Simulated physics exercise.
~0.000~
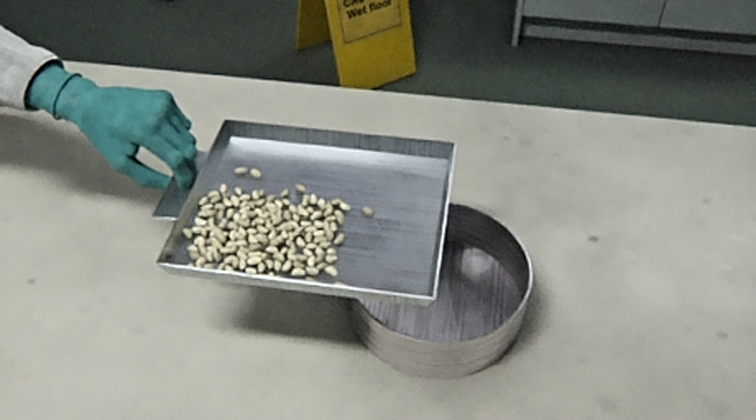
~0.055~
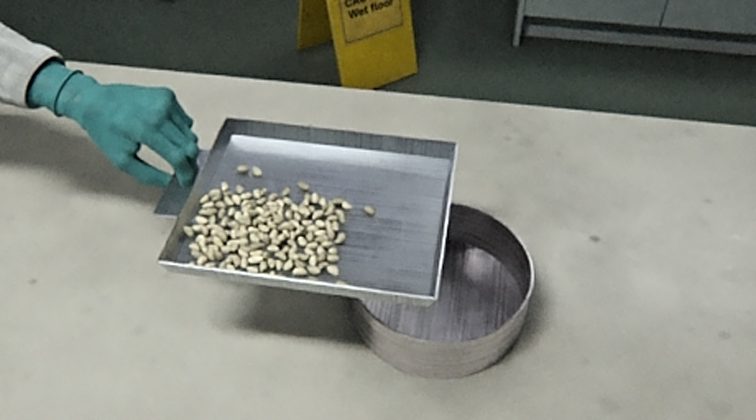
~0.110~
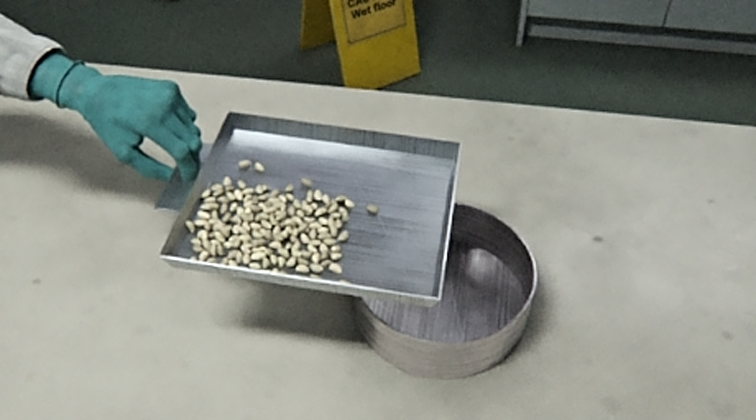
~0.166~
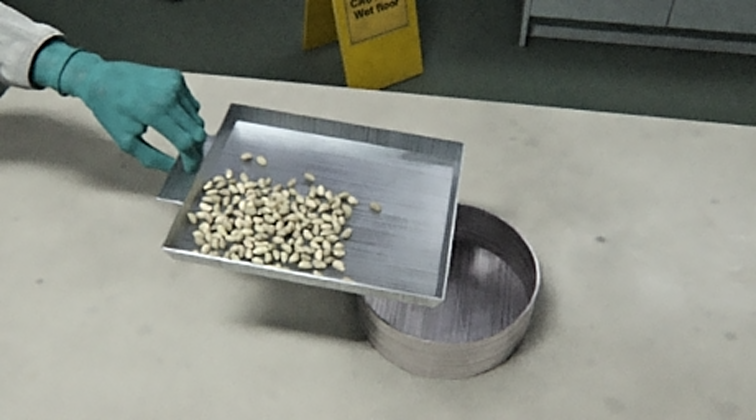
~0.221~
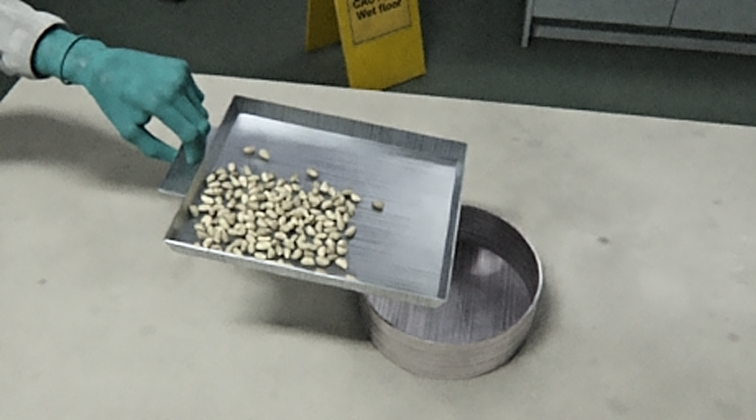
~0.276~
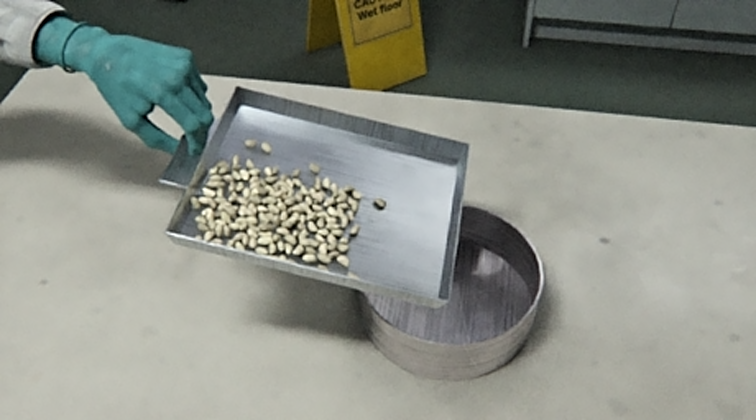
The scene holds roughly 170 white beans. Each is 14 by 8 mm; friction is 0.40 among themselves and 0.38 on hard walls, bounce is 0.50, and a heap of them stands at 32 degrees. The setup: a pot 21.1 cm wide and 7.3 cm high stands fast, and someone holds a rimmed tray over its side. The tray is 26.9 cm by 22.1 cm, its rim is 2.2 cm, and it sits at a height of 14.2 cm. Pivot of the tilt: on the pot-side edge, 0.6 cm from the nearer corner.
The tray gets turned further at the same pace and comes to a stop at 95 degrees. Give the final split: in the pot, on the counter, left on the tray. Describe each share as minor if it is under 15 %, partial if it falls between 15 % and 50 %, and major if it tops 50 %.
Pot - major; counter - partial; tray - minor.
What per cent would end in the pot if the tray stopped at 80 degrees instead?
In that case, near 55 percent.
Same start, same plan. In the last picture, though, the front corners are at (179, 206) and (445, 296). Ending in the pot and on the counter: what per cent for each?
In the pot: 70 per cent; on the counter: 30 per cent.
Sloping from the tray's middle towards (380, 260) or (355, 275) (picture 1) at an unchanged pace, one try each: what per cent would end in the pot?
I'd put it at about 0 per cent for the first tilt and about 0 per cent for the second.
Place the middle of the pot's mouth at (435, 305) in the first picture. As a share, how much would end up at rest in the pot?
Roughly 90 per cent.
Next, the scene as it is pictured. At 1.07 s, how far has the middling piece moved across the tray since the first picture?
By then it sits near 17 cm from where it began.
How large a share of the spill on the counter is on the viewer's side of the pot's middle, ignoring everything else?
Share: Some 90 %.
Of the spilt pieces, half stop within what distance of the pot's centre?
Roughly 20 centimetres.
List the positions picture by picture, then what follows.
Tray tilt 0 degrees, front corners at (165, 259) and (428, 292); middle of the pieces at (263, 230); pot at (439, 266), in the first frame.
Tray tilt 1 degrees, front corners at (166, 258) and (430, 293); middle of the pieces at (264, 229), in the second frame.
Tray tilt 2 degrees, front corners at (168, 252) and (433, 293); middle of the pieces at (267, 225), in the third frame.
Tray tilt 5 degrees, front corners at (171, 244) and (437, 293), lowest corner right front; middle of the pieces at (269, 220), in the fourth frame.
Tray tilt 8 degrees, front corners at (173, 237) and (441, 294), lowest corner right front; middle of the pieces at (272, 215), in the fifth frame.
Tray tilt 11 degrees, front corners at (174, 229) and (442, 295), lowest corner right front; middle of the pieces at (274, 210); pot at (449, 268). The tray's pace is about 50 degrees a second, in the sixth frame.
After 1.07 s, tilt 50 degrees; the tray holds 90 %, the pot 0 %.
Then, at 1.60 s, tilt 76 degrees; the tray holds 85 %, the pot 10 %.
After 2.19 s, tilt 95 degrees; the tray holds 0 %, the pot 70 %.
By 3.2 s all is still; pot 70 %, counter 30 %, tray 0 %.
